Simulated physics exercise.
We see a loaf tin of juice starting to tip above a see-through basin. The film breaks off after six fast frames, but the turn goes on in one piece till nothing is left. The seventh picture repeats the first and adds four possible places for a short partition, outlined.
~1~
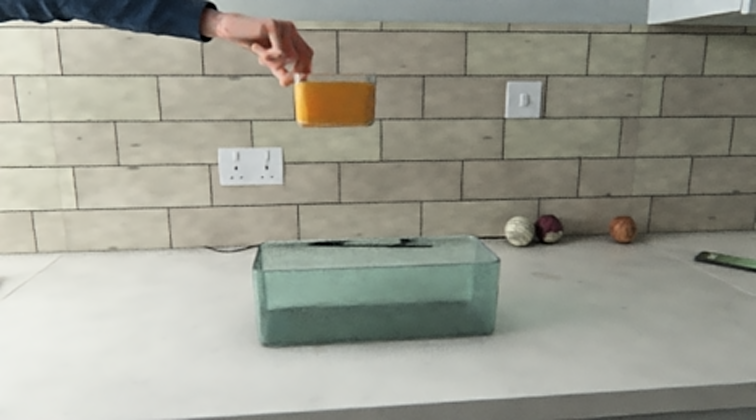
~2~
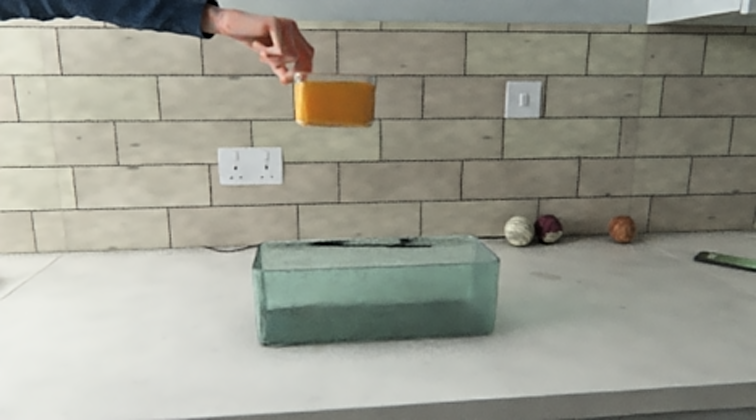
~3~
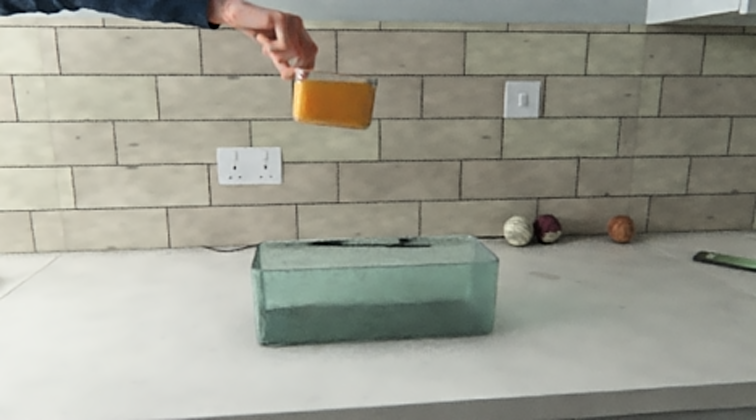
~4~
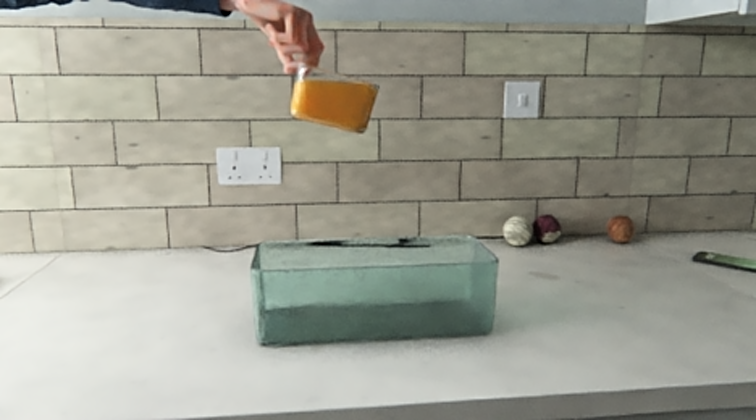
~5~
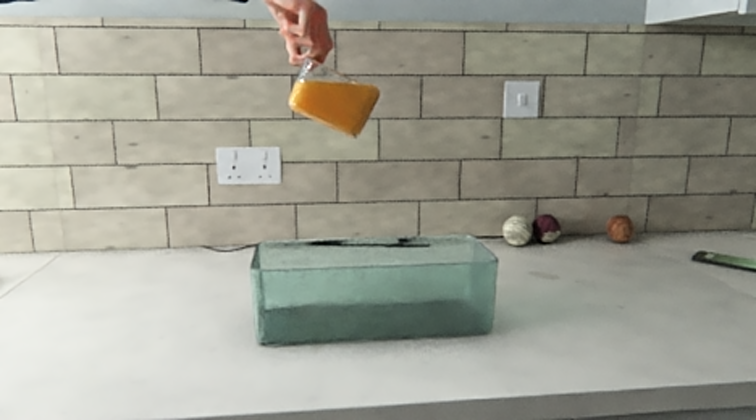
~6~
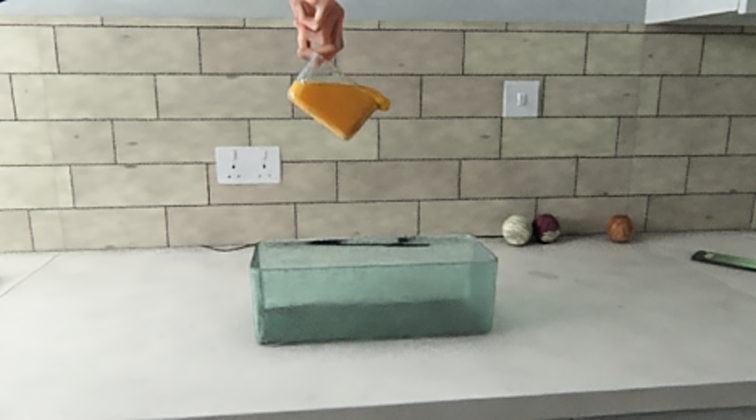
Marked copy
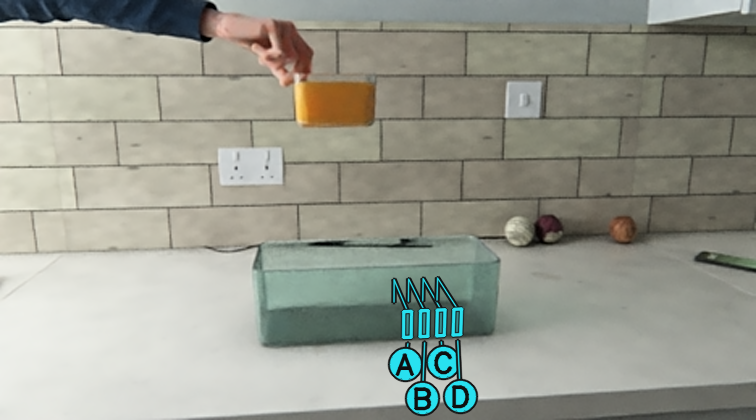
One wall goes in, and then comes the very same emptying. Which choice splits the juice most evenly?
Choose C.
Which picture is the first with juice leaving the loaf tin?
Picture 5.
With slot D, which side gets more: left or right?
The left one.
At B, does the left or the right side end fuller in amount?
The right side.
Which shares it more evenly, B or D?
B it is.
On the marked copy, A at (407, 343); B at (424, 342); C at (441, 341); D at (457, 340).
If A is chosen, about 14 % ends left of the wall and 83 % right of it; 3 % is lost outside.
If B is chosen, about 28 % ends left of the wall and 69 % right of it; 3 % is lost outside.
If C is chosen, about 50 % ends left of the wall and 48 % right of it; 3 % is lost outside.
If D is chosen, about 83 % ends left of the wall and 14 % right of it; 4 % is lost outside.
